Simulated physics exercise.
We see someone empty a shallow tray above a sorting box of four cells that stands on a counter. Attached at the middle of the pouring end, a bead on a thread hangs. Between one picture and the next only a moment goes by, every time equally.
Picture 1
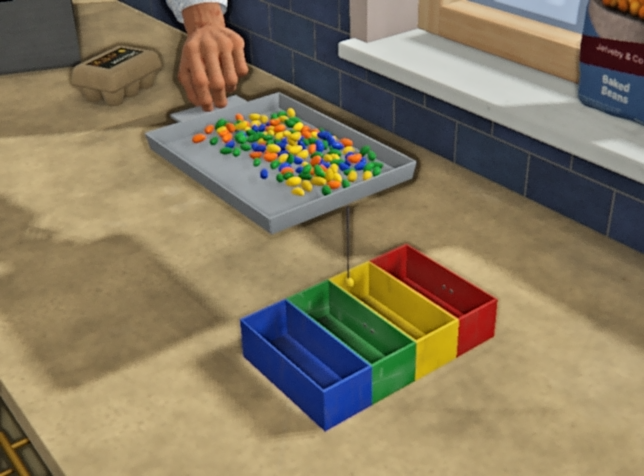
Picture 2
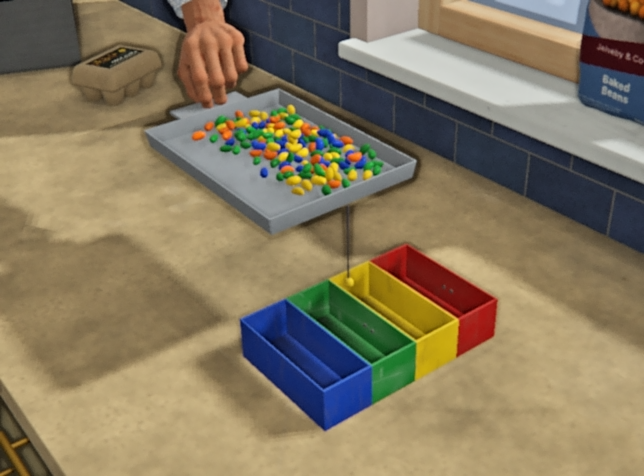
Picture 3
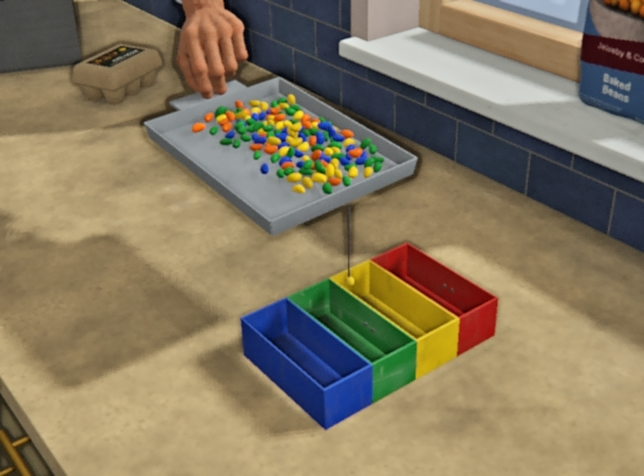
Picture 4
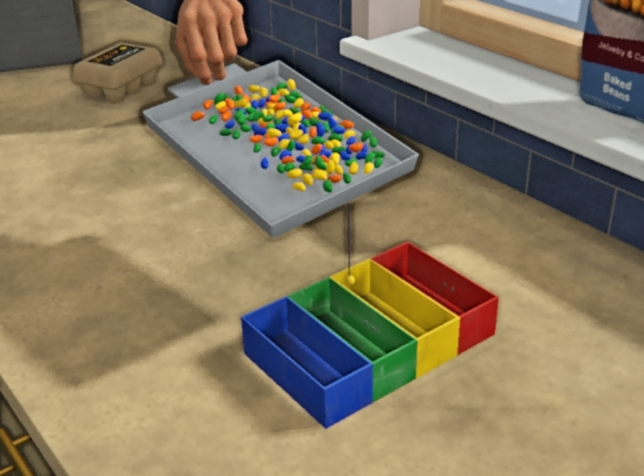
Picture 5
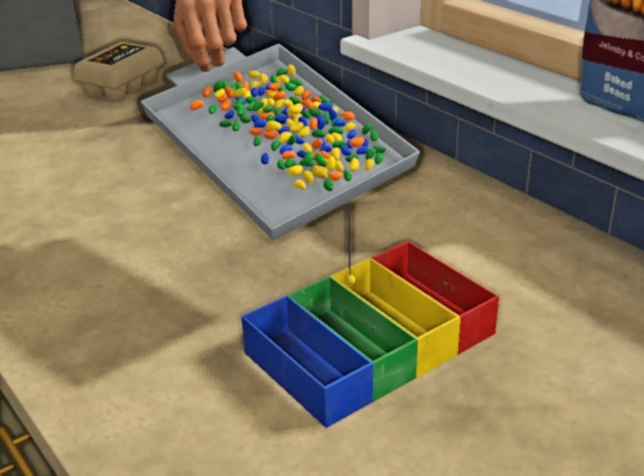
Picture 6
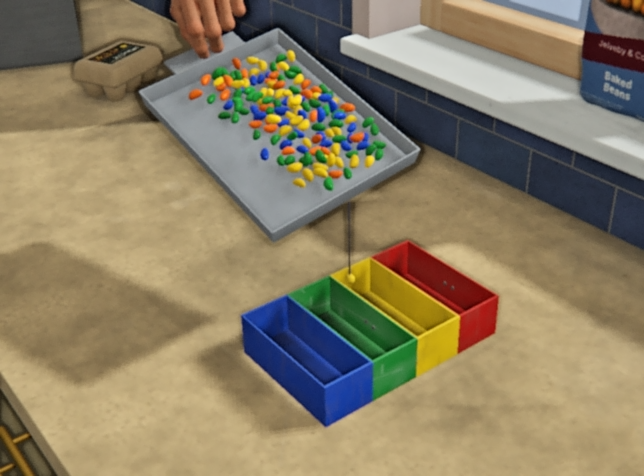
In the video, a hand at the far end of a gray tray of colorful jelly beans gradually raises that end, tilting the tray above a box with blue, green, yellow and red cells, its near left corner dipping slightly.
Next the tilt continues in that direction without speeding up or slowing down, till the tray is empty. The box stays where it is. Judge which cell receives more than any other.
The blue cell receives the most.
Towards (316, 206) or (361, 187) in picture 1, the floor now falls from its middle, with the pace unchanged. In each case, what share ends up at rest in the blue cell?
I'd say some 40 in a hundred at first, then 0 in a hundred.
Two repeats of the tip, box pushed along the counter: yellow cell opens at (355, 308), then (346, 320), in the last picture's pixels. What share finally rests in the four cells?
The first comes to 100 percent and the second to 100 percent.
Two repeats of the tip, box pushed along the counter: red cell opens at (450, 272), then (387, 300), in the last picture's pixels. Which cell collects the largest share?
The blue one, then the green one.
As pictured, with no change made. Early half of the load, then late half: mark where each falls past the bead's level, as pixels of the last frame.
(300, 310) for the early half, (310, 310) for the late half.
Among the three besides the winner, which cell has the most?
That green cell.
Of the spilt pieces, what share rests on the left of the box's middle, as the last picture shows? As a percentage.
100 %, near enough.
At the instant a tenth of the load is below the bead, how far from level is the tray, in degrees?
At roughly 75°.
Soon after the last picture, tray tipped steeply; nearly all on the tray; a stray few falling or outside the box.
A little later, tray tipped past a quarter turn; most on the tray; a small part in the blue cell; a stray few falling or outside the box.
Later still, tray tipped past a quarter turn; about two thirds in the blue cell; about a quarter in the green cell; a small part falling or outside the box.
At rest, tray tipped past a quarter turn; about two thirds in the blue cell; about a quarter in the green cell; none in the yellow cell; none in the red cell; a small part outside the box.
